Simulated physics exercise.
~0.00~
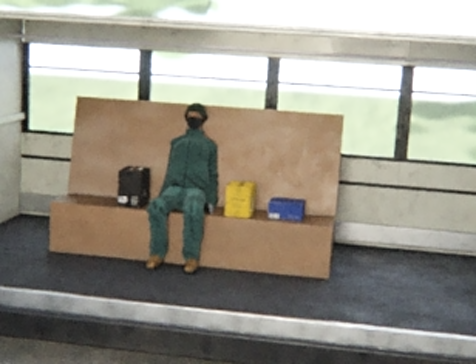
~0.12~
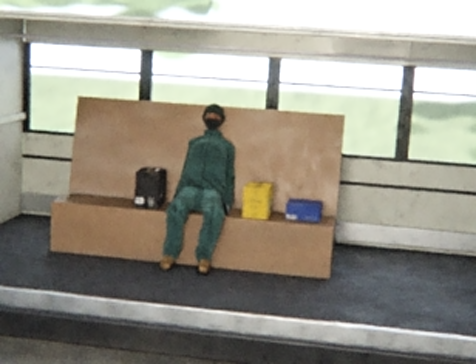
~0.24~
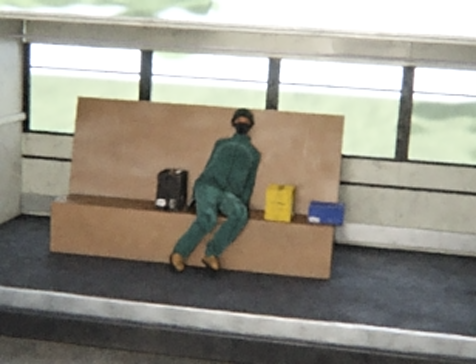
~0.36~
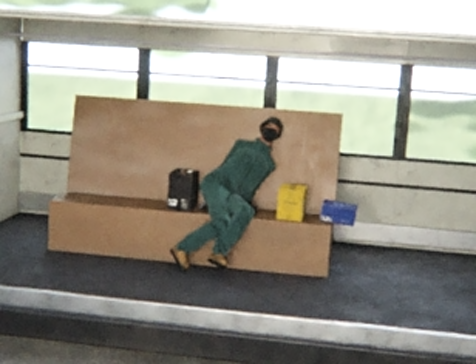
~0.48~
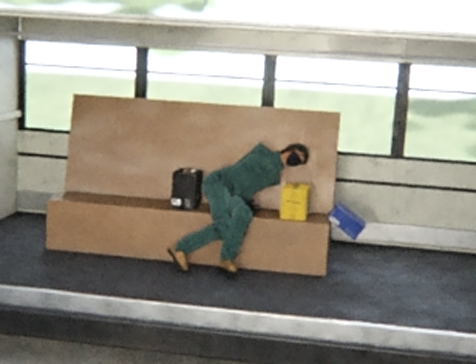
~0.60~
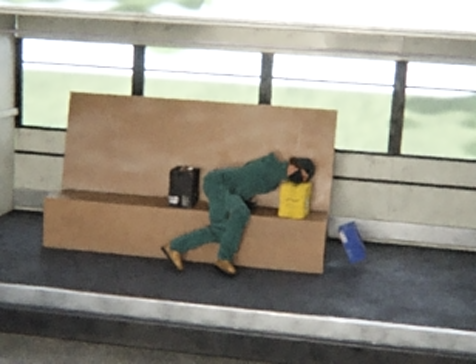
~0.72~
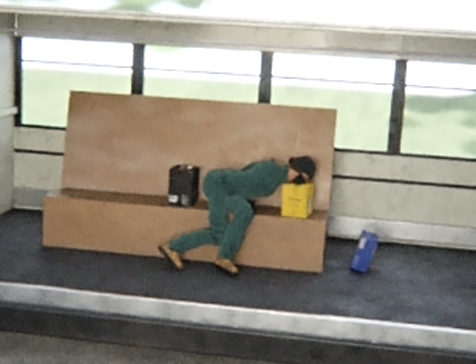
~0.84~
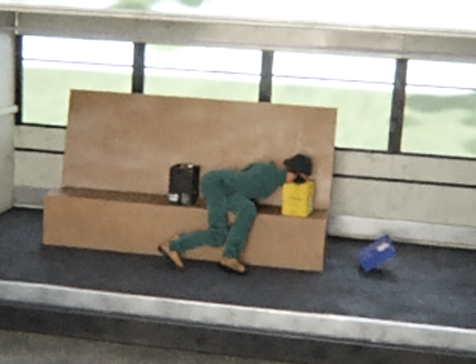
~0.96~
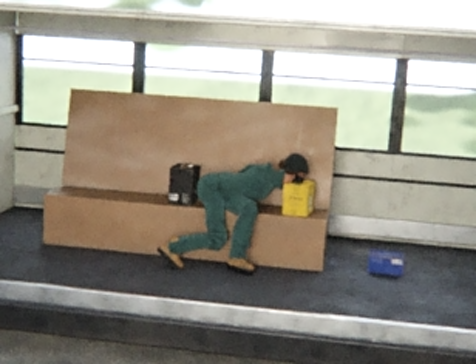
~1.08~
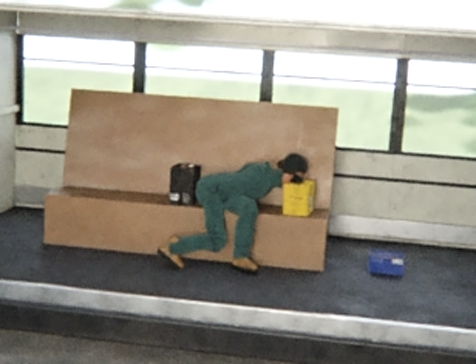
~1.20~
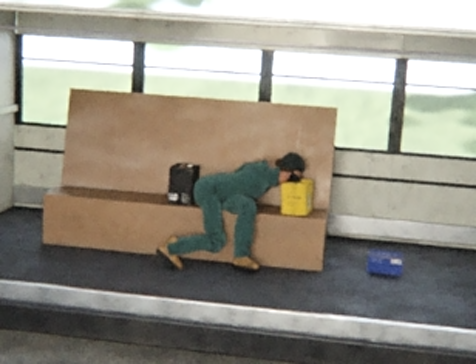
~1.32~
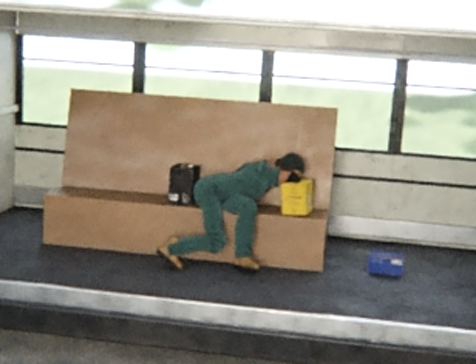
The clip opens on a figure in green clothes and a dark cap sitting upright on a plain brown bench below a row of windows, with a black pack to the left and a yellow holdall and blue carton to the right. The figure and all the bags slide rightward along the seat, and the figure begins leaning right. The blue carton slips past the bench end, tips and tumbles to the floor as the figure slumps over, head coming down onto the yellow holdall. The carton rolls over and settles upside down, while the figure stays draped sideways, hips on the seat, between the upright pack and holdall.
